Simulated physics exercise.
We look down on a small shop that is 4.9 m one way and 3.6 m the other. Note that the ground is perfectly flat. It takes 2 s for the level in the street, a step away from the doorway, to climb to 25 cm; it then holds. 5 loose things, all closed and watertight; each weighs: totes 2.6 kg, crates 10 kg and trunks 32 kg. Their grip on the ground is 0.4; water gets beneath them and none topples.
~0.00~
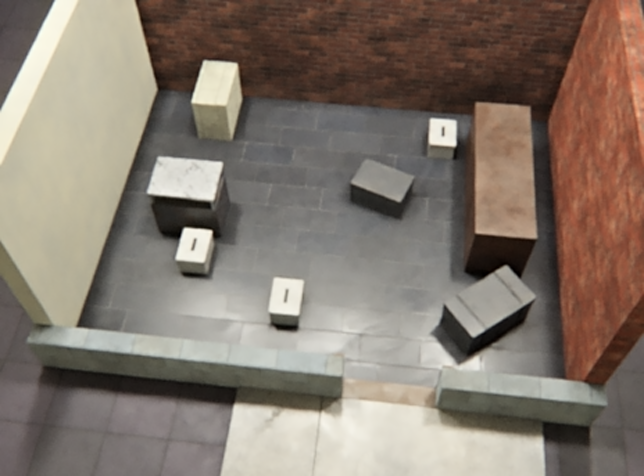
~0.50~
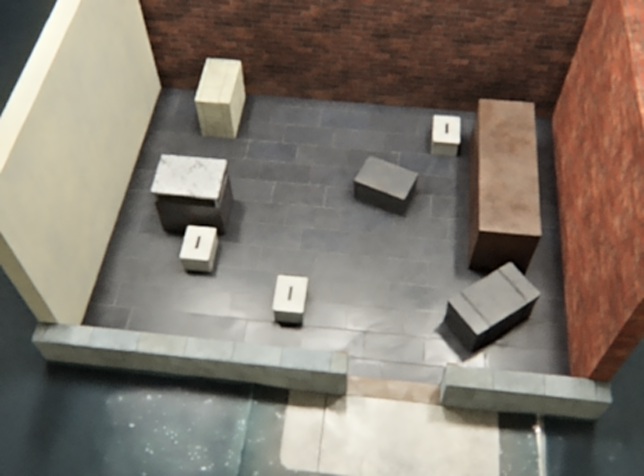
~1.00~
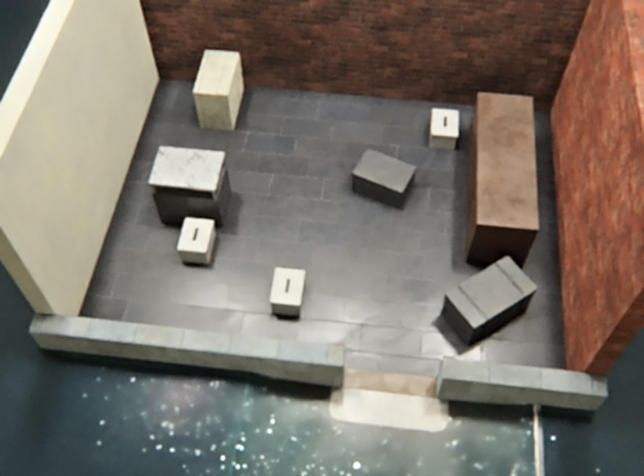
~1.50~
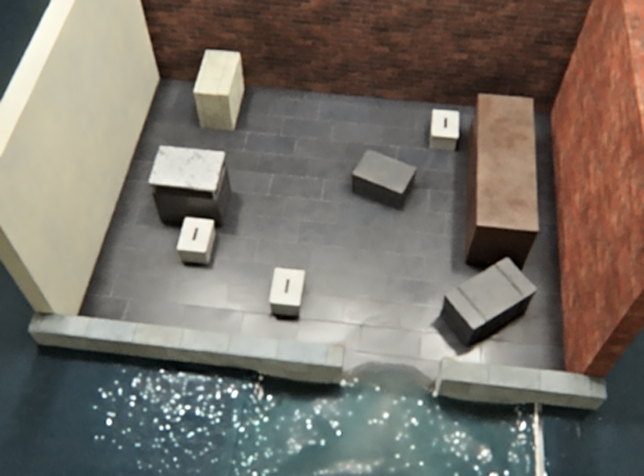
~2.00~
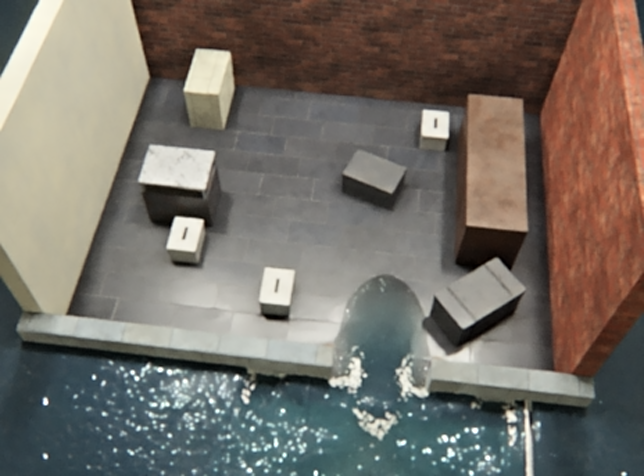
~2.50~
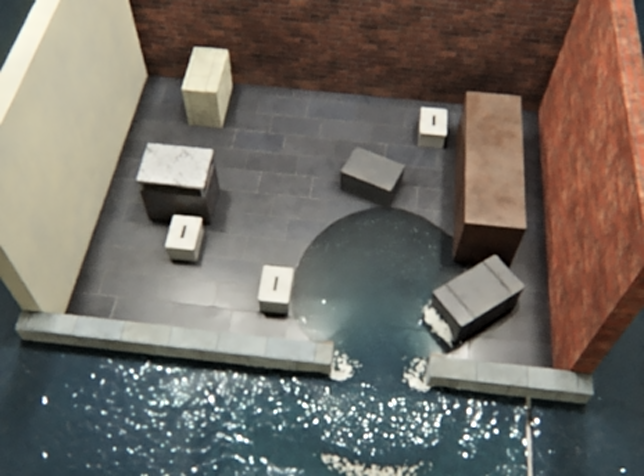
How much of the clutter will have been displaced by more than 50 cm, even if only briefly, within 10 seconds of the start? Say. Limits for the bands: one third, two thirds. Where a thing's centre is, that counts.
Band: Middle, one third to two thirds.
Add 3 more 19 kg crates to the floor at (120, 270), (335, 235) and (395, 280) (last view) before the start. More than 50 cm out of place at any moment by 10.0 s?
The first one stays inside the mark, the next tops the mark, and the last tops the mark.
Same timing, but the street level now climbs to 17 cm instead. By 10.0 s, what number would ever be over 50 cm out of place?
In that case 2 of them.
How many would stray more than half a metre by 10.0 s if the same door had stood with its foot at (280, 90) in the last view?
Then the count would be 4.
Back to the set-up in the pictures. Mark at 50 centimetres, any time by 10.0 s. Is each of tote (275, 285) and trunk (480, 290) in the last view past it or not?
Well, the first goes shorter, the second shorter.
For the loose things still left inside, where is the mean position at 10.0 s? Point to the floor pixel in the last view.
Near (268, 227).
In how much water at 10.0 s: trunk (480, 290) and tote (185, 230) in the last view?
Around 9 cm and 4 cm.
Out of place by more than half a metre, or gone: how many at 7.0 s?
2.
After 3.5 s 1 of 5 are over 50 cm from their spots; 0 afloat.
After 4.5 s 1 of 5 are over 50 cm from their spots; 2 afloat.
After 7.0 s 2 of 5 are over 50 cm from their spots; 2 afloat.
After 10.0 s 3 of 5 are over 50 cm from their spots, and 3 have been at some point; 5 afloat.
